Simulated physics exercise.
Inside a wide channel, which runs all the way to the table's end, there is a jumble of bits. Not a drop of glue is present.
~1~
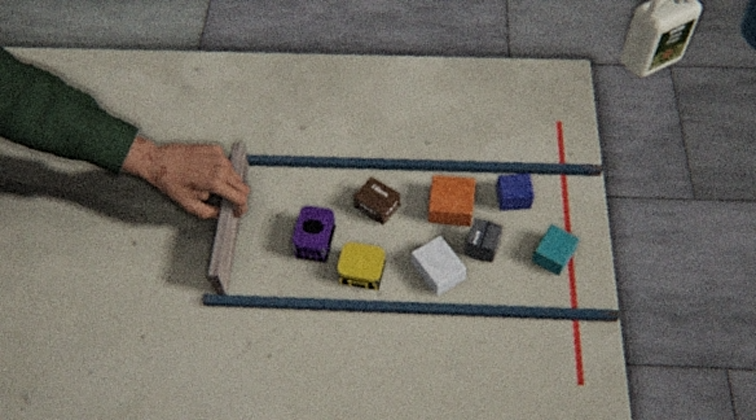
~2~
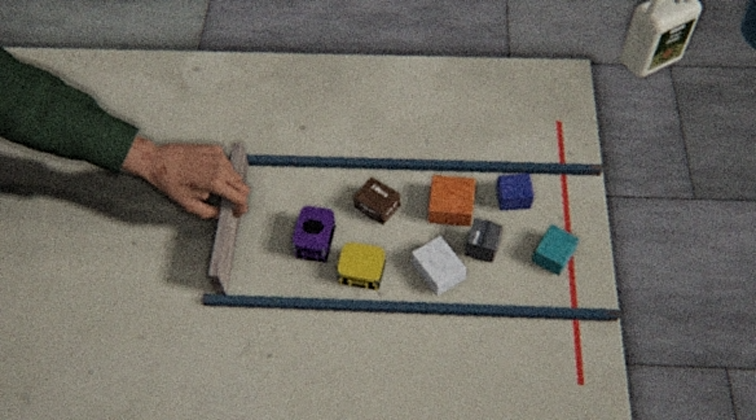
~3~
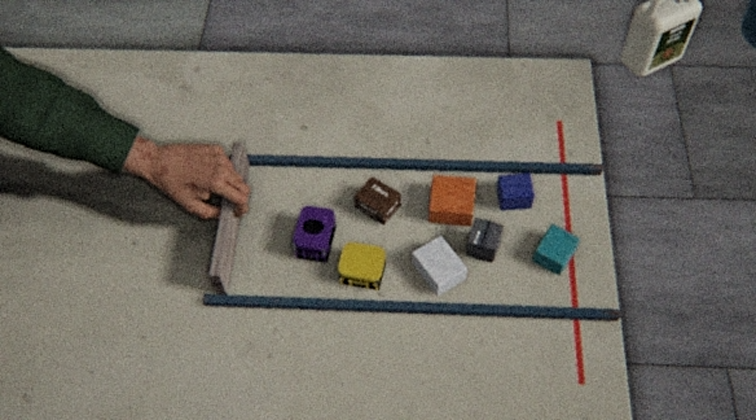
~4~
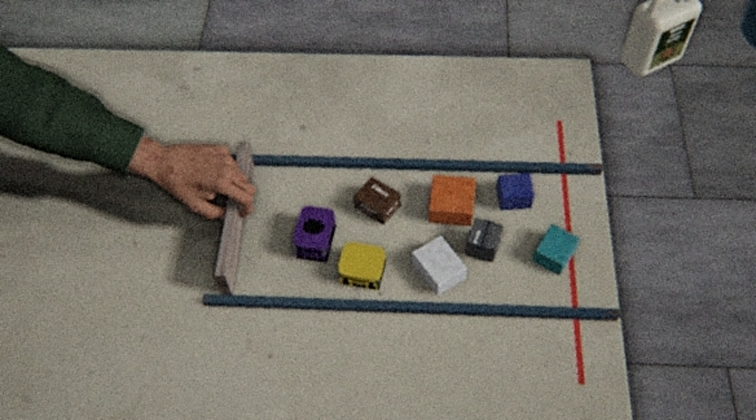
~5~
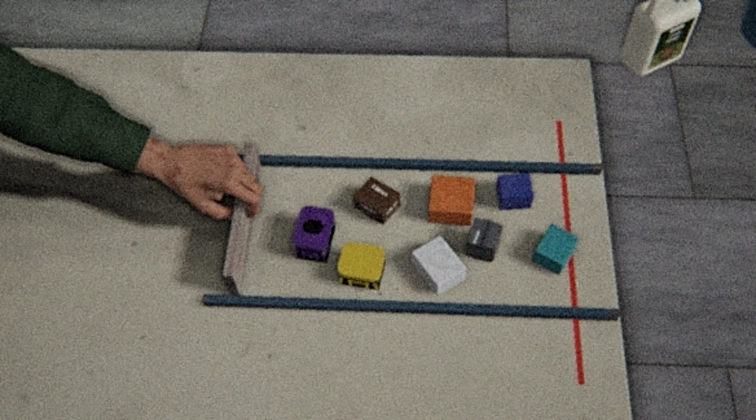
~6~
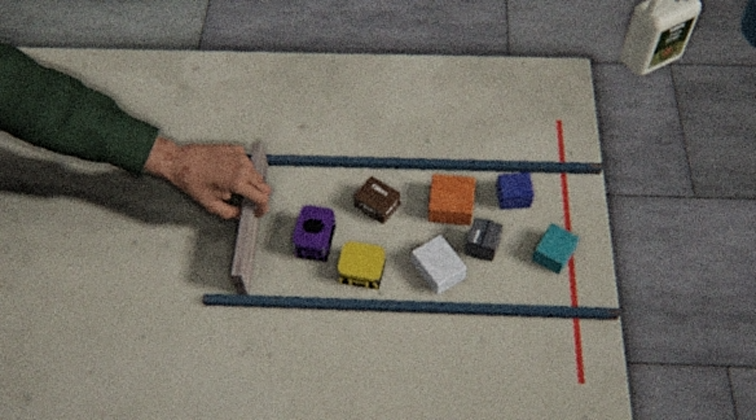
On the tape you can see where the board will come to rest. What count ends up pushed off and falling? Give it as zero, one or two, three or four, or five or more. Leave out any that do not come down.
I expect the edge to claim at least five.
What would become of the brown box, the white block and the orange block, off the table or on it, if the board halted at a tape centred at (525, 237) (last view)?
For the brown box: It stays. For the white block: It stays. For the orange block: It stays.
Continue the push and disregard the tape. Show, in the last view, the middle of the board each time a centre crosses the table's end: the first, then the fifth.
At (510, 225) for the first, at (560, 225) for the fifth.
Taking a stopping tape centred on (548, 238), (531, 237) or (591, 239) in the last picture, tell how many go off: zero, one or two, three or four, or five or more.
So, one after another, I'd give one to two; one or two; more than four.
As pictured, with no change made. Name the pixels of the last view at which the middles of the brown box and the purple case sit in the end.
Reading them off: First (586, 197); then (588, 234).
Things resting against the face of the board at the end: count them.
Looks like 3 of them, all told.
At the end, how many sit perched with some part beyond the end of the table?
It's 0.
Soon after, none off yet; turquoise block at rest near (556, 249); blue block at rest near (515, 191); grey box at rest near (484, 240).
Then, none off yet; turquoise block moved a little near (568, 252); blue block moved about its own width near (560, 192); grey box moved well along near (538, 235).
By the end, the number that fall off is five or more; fallen, white block, orange block, grey box, blue block and turquoise block.
